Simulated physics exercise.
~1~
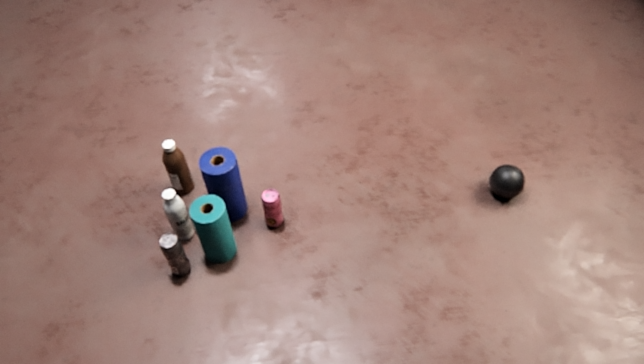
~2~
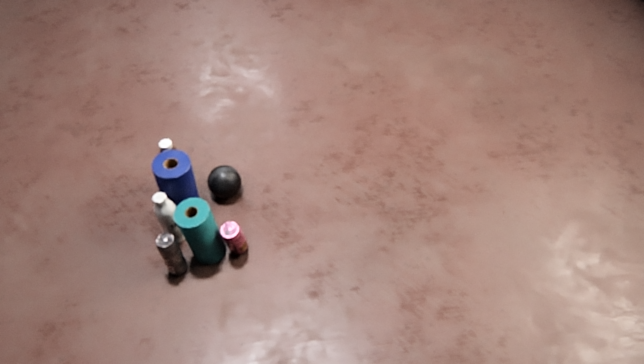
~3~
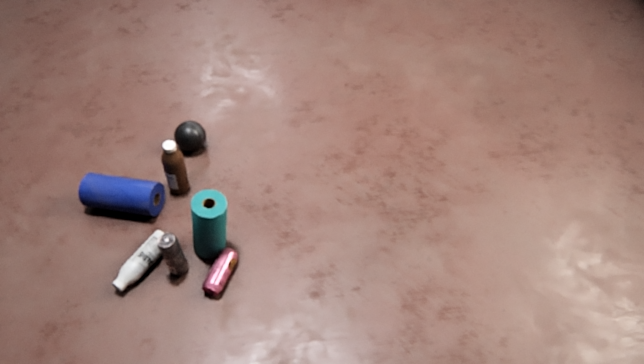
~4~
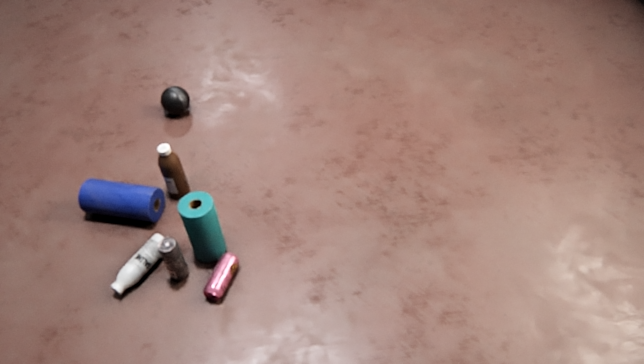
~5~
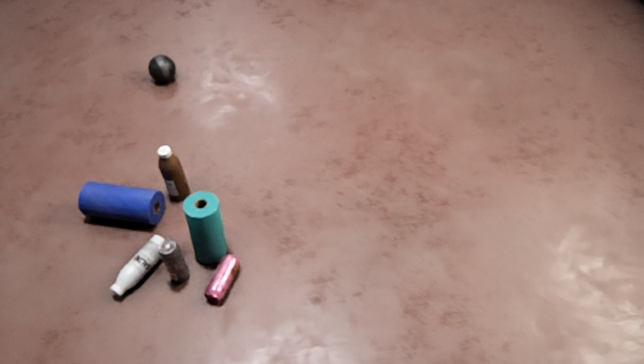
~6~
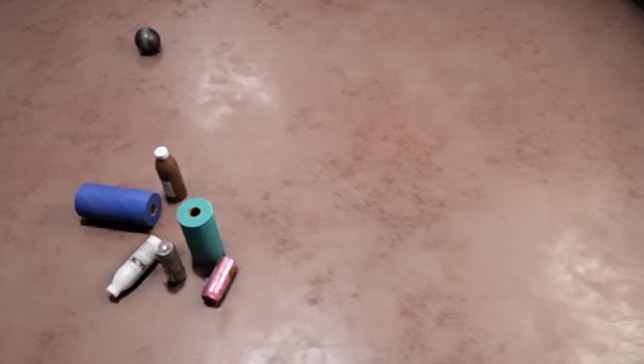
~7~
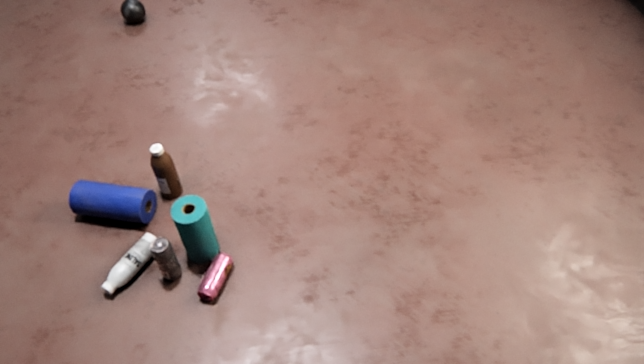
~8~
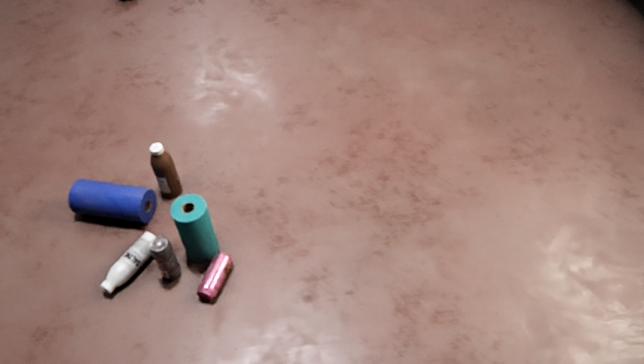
A black ball rolls left across a mottled, brownish-pink floor, seen from above at a slight angle, toward six upright items grouped on the left. A brown bottle and a blue roll stand at the back, with a white bottle, a turquoise roll and a small pink can before them, and a grey can nearest. The ball reaches the group, and the blue roll, pink can and white bottle topple onto their sides. The turquoise roll tilts but settles upright. The ball rolls away toward the upper left and leaves view, while the brown bottle, turquoise roll and grey can remain standing.
